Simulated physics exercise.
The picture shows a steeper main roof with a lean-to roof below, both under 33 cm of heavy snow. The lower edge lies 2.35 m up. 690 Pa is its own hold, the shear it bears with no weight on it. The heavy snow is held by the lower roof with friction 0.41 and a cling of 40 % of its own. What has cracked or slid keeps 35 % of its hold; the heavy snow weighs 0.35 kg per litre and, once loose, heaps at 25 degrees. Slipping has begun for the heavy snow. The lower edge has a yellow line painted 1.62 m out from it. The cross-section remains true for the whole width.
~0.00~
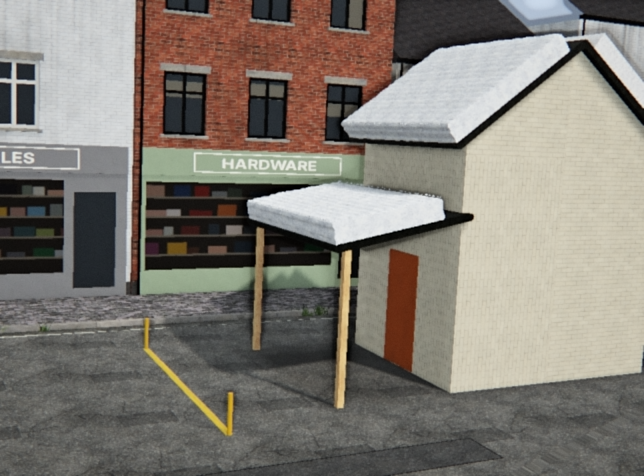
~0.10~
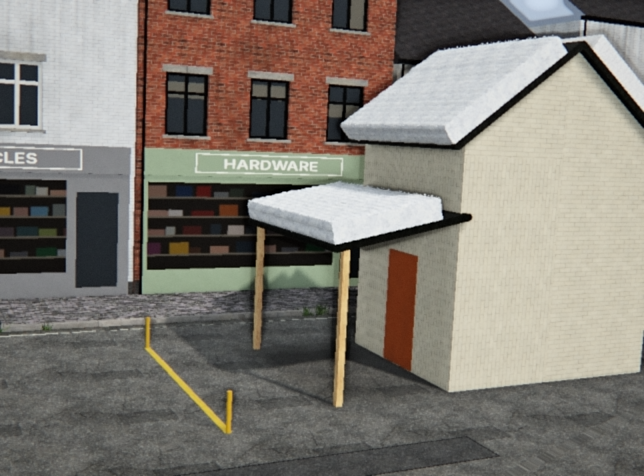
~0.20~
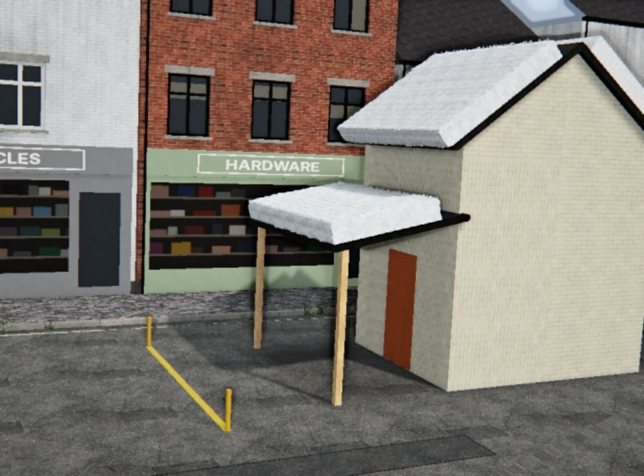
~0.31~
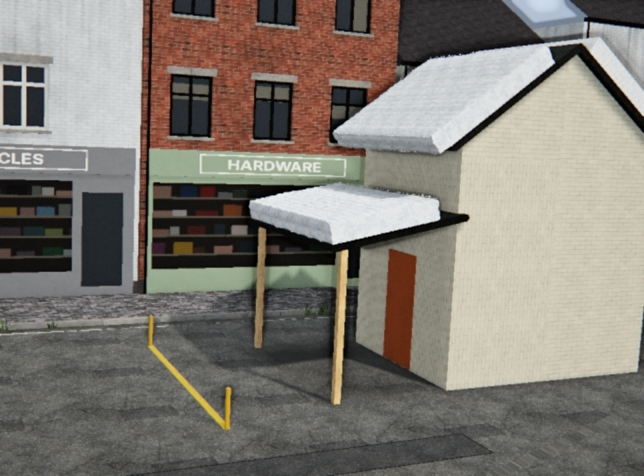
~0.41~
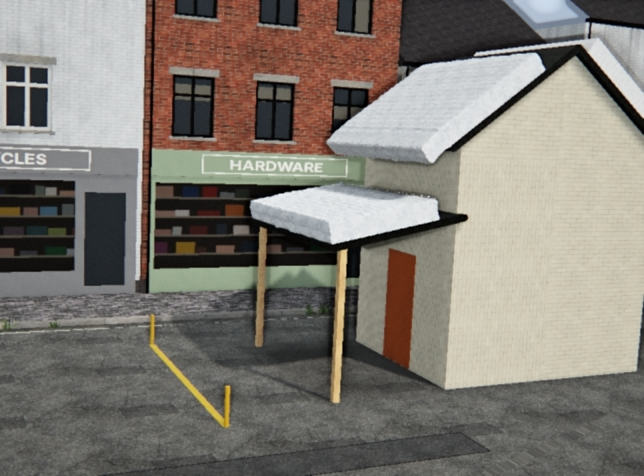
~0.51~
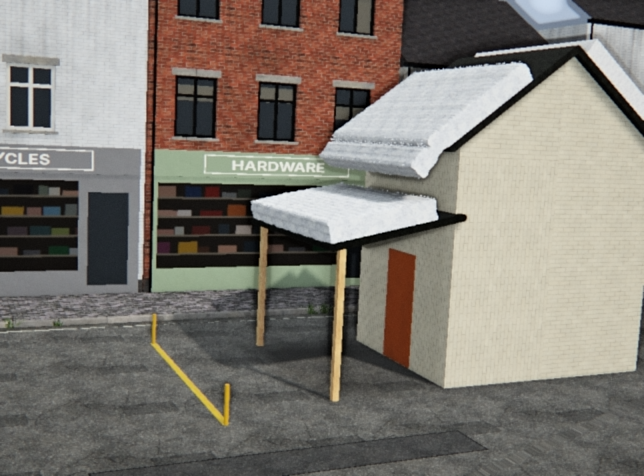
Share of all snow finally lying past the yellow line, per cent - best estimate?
About 28 percent.
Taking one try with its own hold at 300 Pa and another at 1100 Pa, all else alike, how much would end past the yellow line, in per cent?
First try roughly 40 per cent, second try roughly 12 per cent.
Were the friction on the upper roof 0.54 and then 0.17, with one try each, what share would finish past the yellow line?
Roughly 0 per cent first, roughly 20 per cent second.
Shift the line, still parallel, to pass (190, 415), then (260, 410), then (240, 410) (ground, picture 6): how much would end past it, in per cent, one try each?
Respectively about 22 in a hundred, 45 in a hundred and 35 in a hundred.
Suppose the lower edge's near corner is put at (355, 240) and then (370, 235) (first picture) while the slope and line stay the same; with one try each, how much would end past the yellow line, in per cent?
First about 35 per cent, second about 35 per cent.
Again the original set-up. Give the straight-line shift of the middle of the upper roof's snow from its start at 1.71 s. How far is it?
I'd put it near 4.2 m.
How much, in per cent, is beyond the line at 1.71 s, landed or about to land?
Close to 5 per cent.
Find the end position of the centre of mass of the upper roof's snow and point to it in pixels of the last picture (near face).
It comes out near (251, 341), give or take.
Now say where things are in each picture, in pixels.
The first frame shows leading edge of the heavy snow at (456, 133).
The second frame shows leading edge of the heavy snow at (453, 135), its middle shifted 2.7 cm.
The third frame shows leading edge of the heavy snow at (448, 131), its middle shifted 10 cm, 4 % of it past the upper edge, in one piece.
The fourth frame shows leading edge of the heavy snow at (440, 147), its middle shifted 24 cm, 10 % of it past the upper edge, in one piece.
The fifth frame shows leading edge of the heavy snow at (431, 147), its middle shifted 42 cm, 18 % of it past the upper edge, in one piece.
The sixth frame shows leading edge of the heavy snow at (419, 155), its middle shifted 66 cm, 27 % of it past the upper edge, cracking.
After 1.06 s, none is below the lower edge and 0 % is past the line.
After 1.71 s, 40 % is below the lower edge and 5 % is past the line.
After 2.35 s, 58 % is below the lower edge and 28 % is past the line.
After 3.00 s, 58 % is below the lower edge and 28 % is past the line.
After 3.20 s, at the end, 58 % is below the lower edge and 28 % is past the line.
